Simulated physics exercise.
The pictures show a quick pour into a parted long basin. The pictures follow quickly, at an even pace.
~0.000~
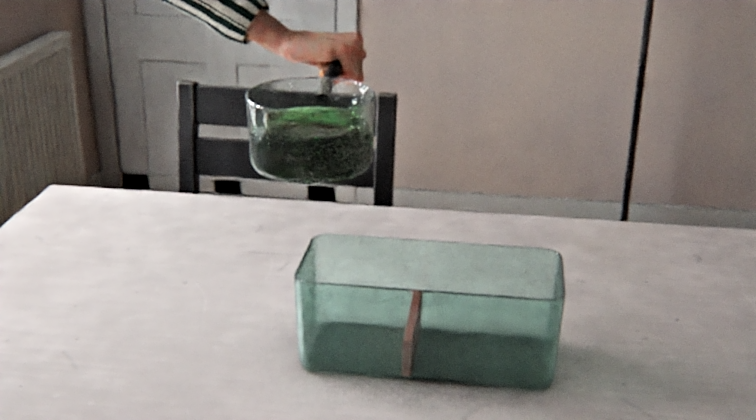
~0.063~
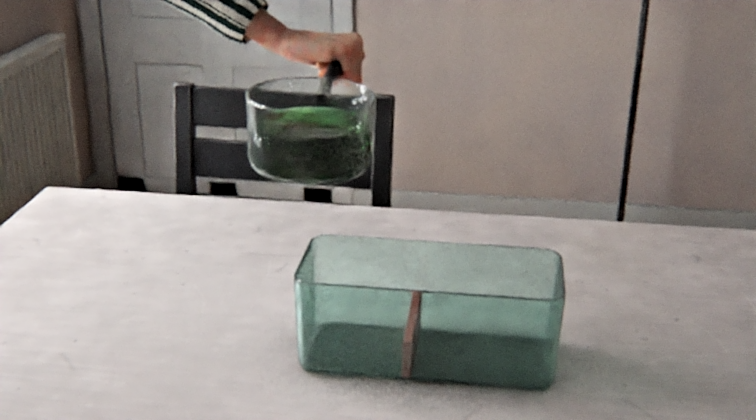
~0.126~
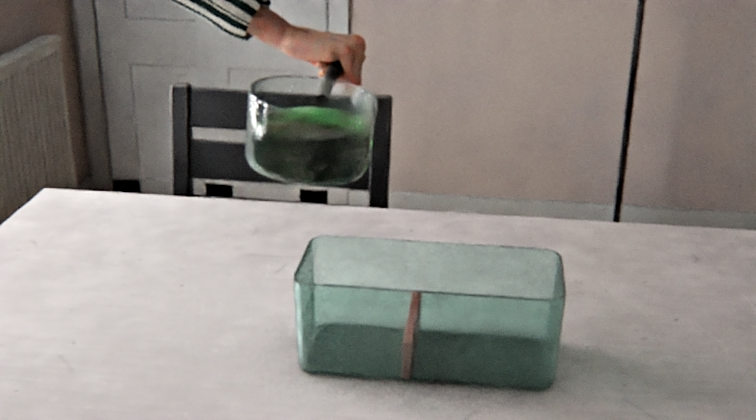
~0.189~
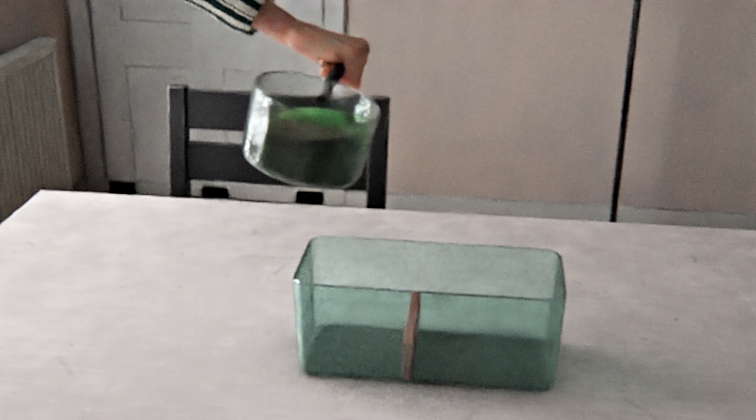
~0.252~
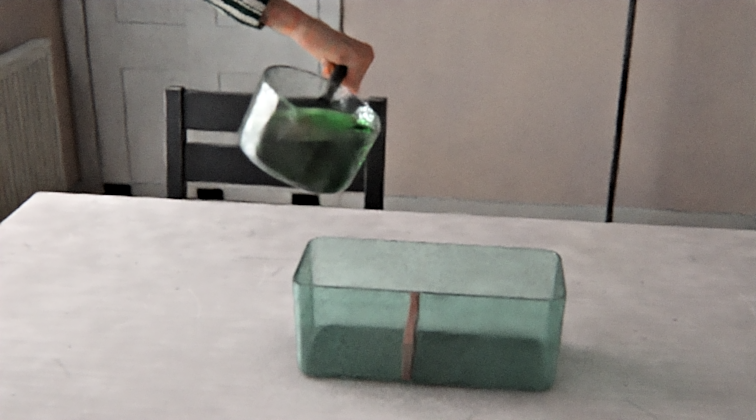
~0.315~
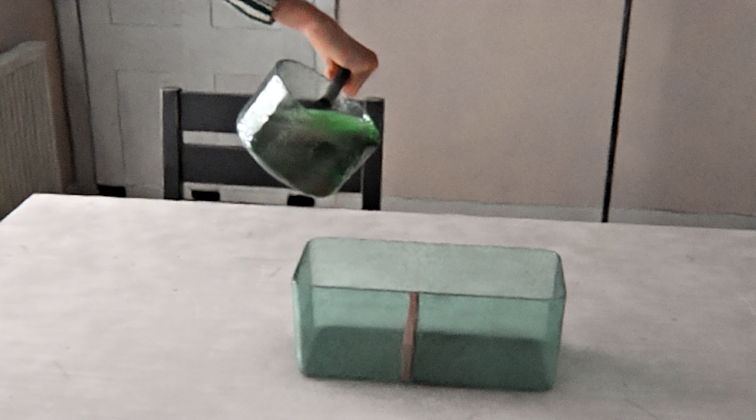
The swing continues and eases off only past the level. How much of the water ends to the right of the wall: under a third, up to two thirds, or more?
The share right of the wall is from a third to two thirds.
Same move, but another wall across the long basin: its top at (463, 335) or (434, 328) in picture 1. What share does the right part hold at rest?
In turn 25 and 25 in a hundred.
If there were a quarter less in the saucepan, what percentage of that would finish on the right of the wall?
It comes to 35 per cent or so.
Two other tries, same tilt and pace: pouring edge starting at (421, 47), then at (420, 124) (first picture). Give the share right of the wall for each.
In turn 90 and 90 in a hundred.
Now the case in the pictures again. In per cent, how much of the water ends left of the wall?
Some 50 per cent.
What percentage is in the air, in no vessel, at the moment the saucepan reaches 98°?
Near 45 %.
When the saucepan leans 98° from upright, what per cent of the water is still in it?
It comes to 30 per cent or so.
A moment on, the saucepan is tipped on its side and 32 per cent is still to pour, 3 is left of the wall and 20 right of it.
Next, the saucepan is tipped right over and 5 per cent is still to pour, 36 is left of the wall and 49 right of it.
Then the saucepan is tipped right over and 0 per cent is still to pour, 49 is left of the wall and 50 right of it.
Later the saucepan is tipped right over and 0 per cent is still to pour, 49 is left of the wall and 50 right of it.
Finally, 49 per cent lies left of the wall, 50 right of it and 1 outside.
